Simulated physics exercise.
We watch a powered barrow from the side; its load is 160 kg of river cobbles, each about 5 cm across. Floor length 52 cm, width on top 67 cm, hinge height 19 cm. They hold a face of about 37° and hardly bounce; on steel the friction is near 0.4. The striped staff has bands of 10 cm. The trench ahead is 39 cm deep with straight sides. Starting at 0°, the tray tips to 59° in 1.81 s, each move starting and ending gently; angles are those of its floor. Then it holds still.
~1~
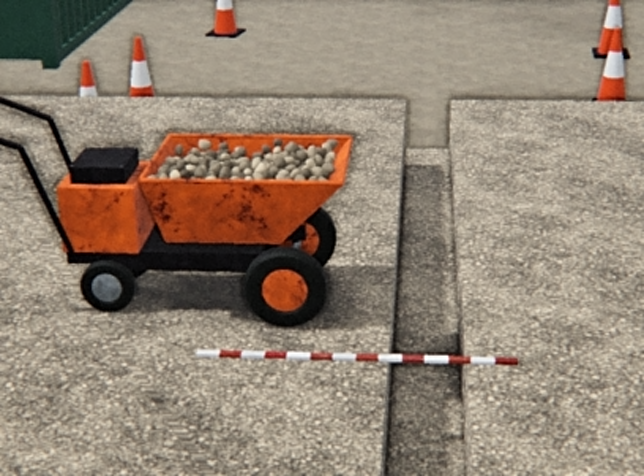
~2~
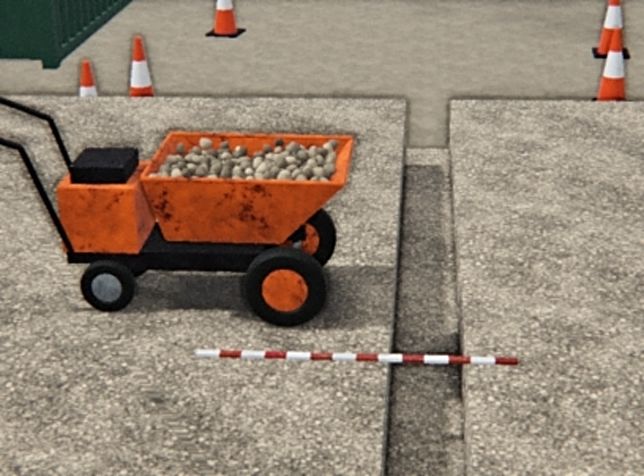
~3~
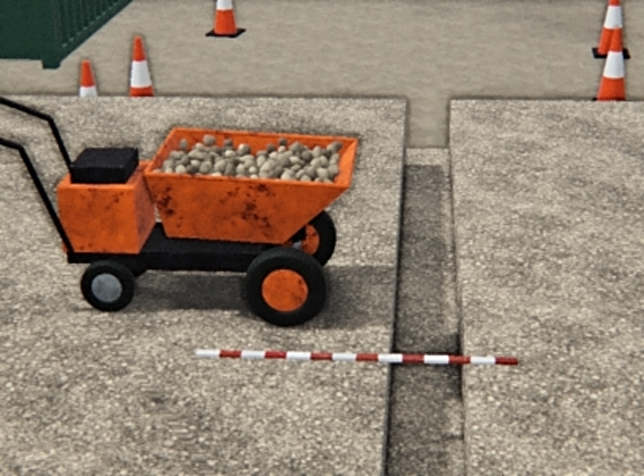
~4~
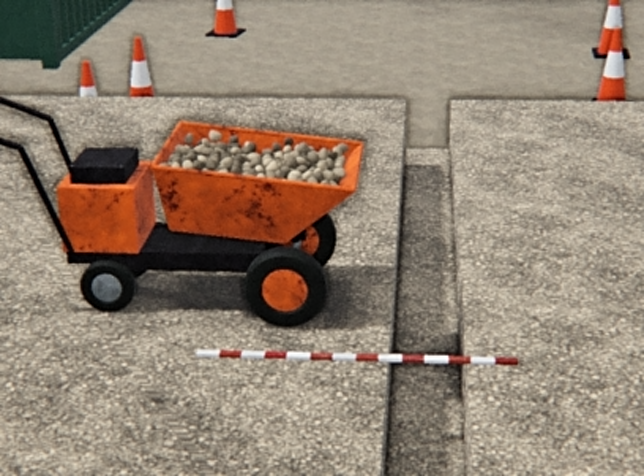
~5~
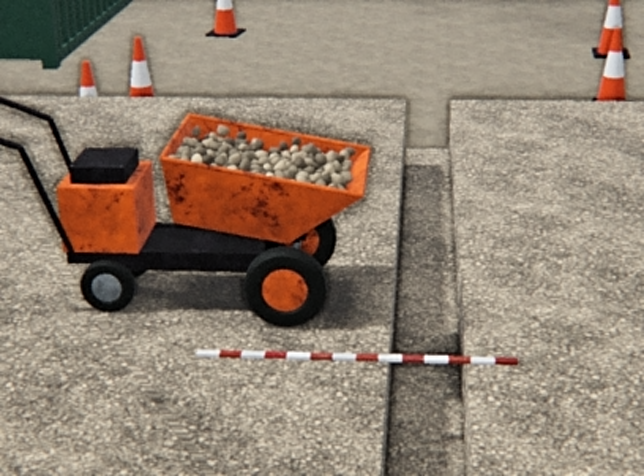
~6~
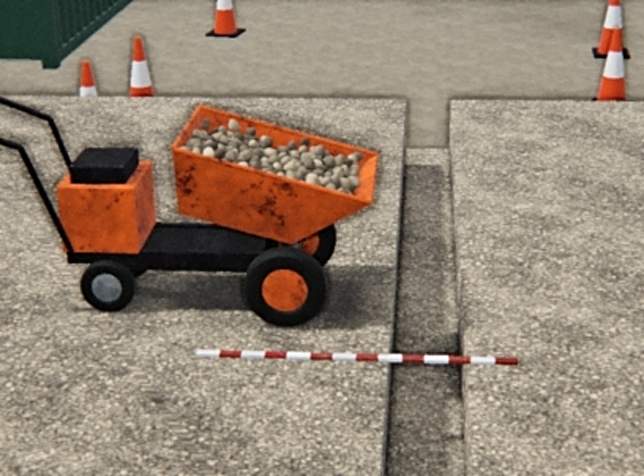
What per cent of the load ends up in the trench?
Close to 72 in a hundred.
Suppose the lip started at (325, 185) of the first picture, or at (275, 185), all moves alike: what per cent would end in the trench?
About 85 and 65 per cent.
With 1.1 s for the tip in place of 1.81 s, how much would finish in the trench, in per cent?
It would be near 65 per cent.
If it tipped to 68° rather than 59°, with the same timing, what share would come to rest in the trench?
It would be near 80 per cent.
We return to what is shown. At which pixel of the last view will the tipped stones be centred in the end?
Around (438, 350).
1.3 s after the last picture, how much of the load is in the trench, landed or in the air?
About 20 per cent by then.
Then, 0.8 s after the last picture the floor is at 50°, 100 % in the tray; the foremost stones are at (409, 237).
Then, 1.3 s after the last picture the floor is at 59°, 73 % in the tray, 21 % in the trench, 6 % past the trench; the foremost stones are at (503, 310).
Then, 1.7 s after the last picture the floor is at 59°, 47 % in the tray, 36 % in the trench, 17 % past the trench; the foremost stones are at (559, 317).
Then, 3.6 s after the last picture the floor is at 59°, 10 % in the tray, 72 % in the trench, 18 % past the trench; the foremost stones are at (580, 299).
